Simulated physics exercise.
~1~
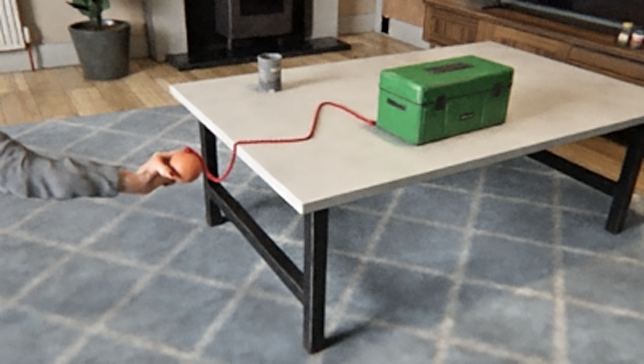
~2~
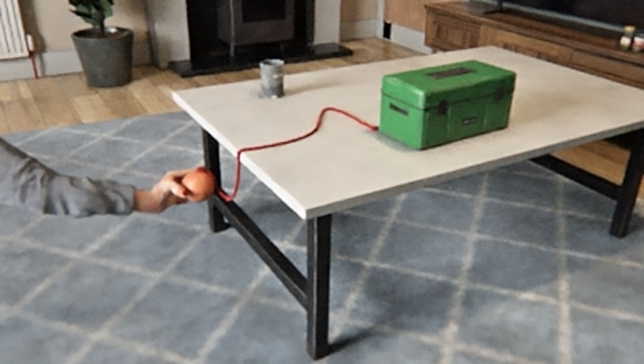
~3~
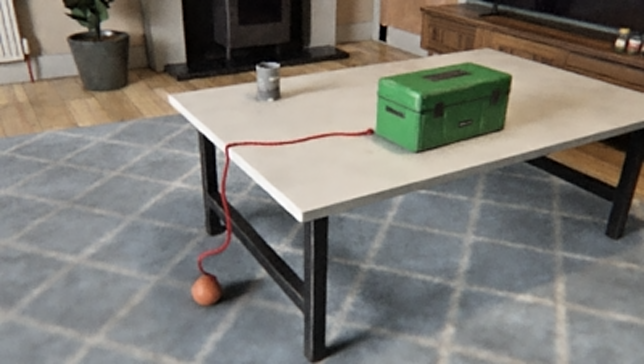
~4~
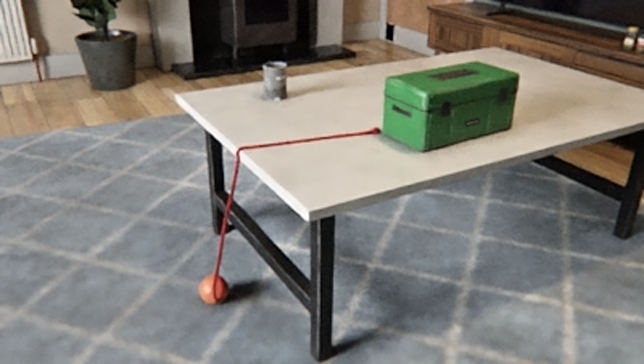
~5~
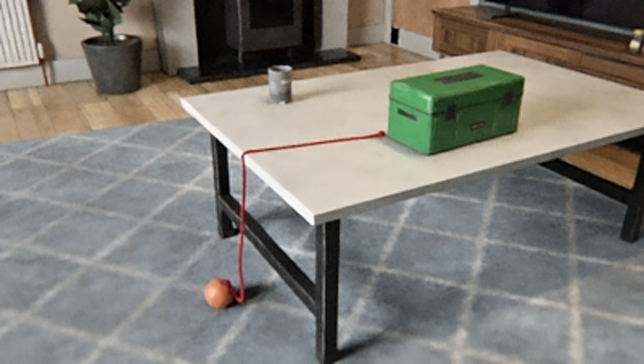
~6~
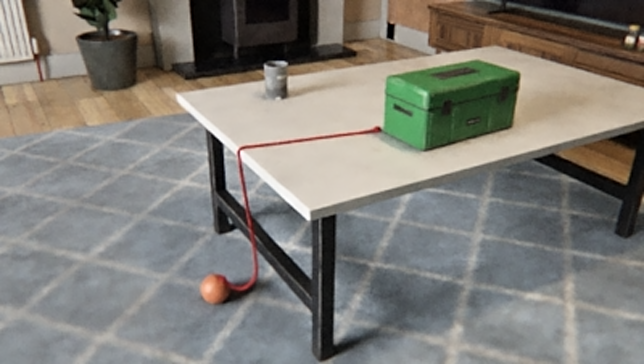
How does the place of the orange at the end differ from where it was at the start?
At the start the orange was held in a hand just off the left end of the table, and at the end it was down on the floor below that end.
